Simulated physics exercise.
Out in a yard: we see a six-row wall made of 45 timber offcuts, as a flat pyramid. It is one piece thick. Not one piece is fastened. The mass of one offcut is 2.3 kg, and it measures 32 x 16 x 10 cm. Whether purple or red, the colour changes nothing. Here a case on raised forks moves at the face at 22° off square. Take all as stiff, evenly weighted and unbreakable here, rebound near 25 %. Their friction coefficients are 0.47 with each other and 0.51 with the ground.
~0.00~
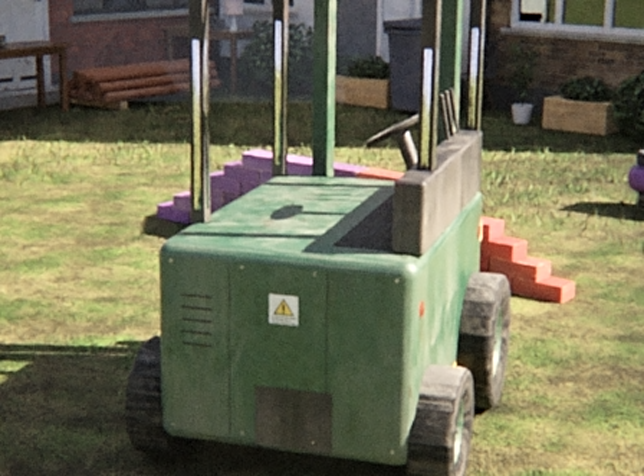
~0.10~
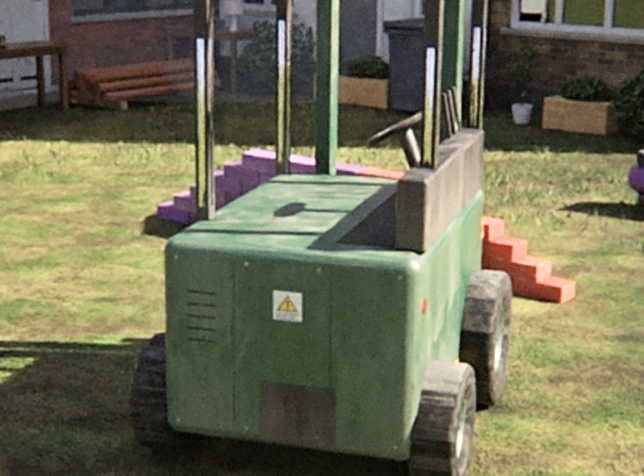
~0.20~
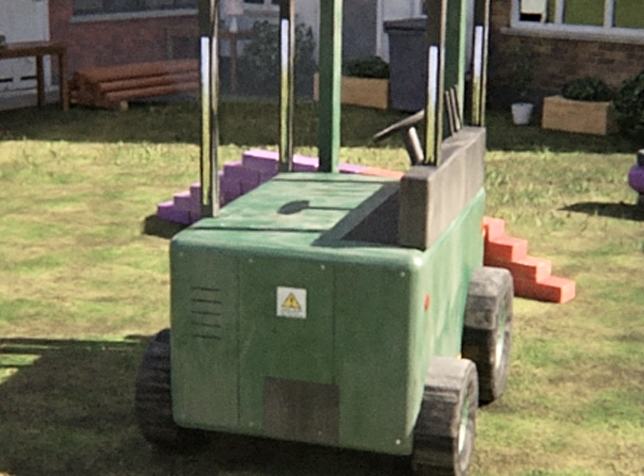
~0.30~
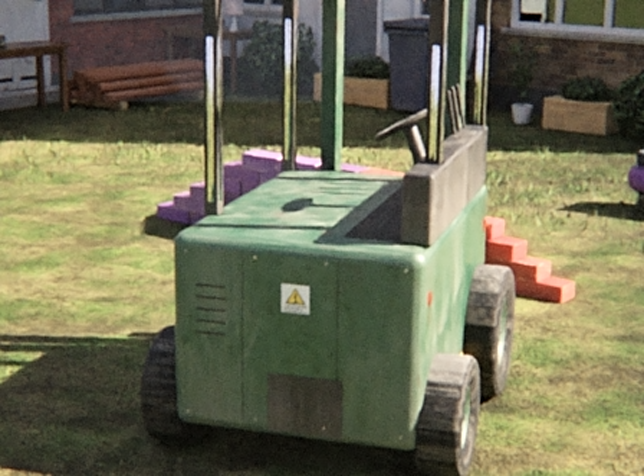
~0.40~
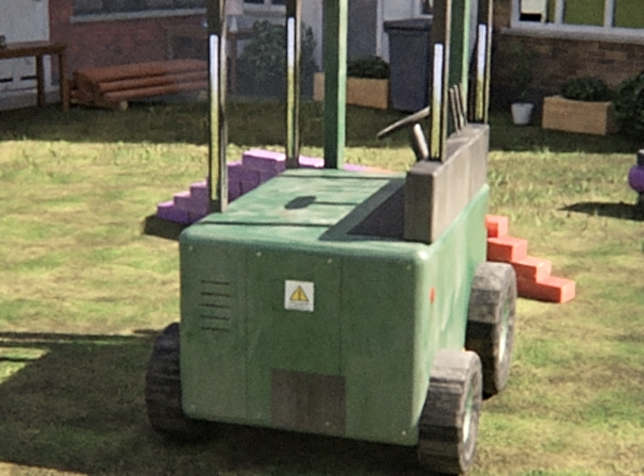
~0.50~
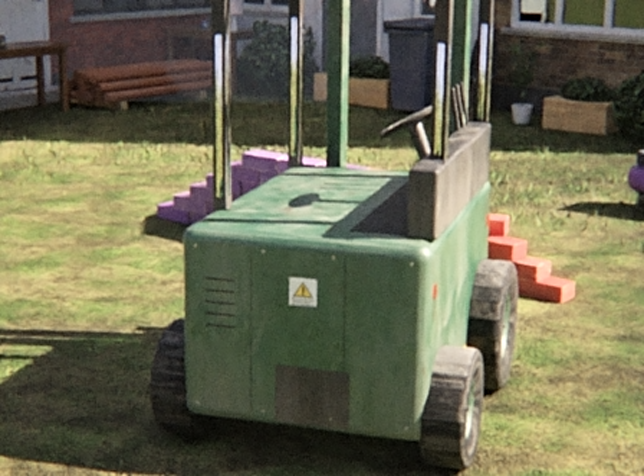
On a sunny lawn outside a brick building, a green forklift-like machine crept a short way forward, away from us, toward a stepped stack of purple and red blocks that its body partly hid.
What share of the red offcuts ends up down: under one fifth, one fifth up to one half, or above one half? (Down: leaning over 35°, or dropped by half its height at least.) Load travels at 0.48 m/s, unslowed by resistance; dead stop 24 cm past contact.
One fifth up to one half.
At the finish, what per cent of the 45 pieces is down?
Something near 15 percent.
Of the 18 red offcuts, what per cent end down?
About 40 %.
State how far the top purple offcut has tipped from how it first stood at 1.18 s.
Close to 0° of tilt compared with the start.
After 0.74 s, none of the 18 red offcuts down (0 of 45 in all colours); top red offcut shifted 13 mm.
After 1.18 s, 3 of the 18 red offcuts down (3 of 45 in all colours); top red offcut leaning 31°.
After 1.64 s, 7 of the 18 red offcuts down (7 of 45 in all colours); top red offcut on its side.
At rest (2.6 s), 7 of the 18 red offcuts down (7 of 45 in all colours); top red offcut upside down; top purple offcut unmoved. That is 39 per cent. As the last picture would show them, middles, top red offcut near (397, 232), top purple offcut near (304, 167).
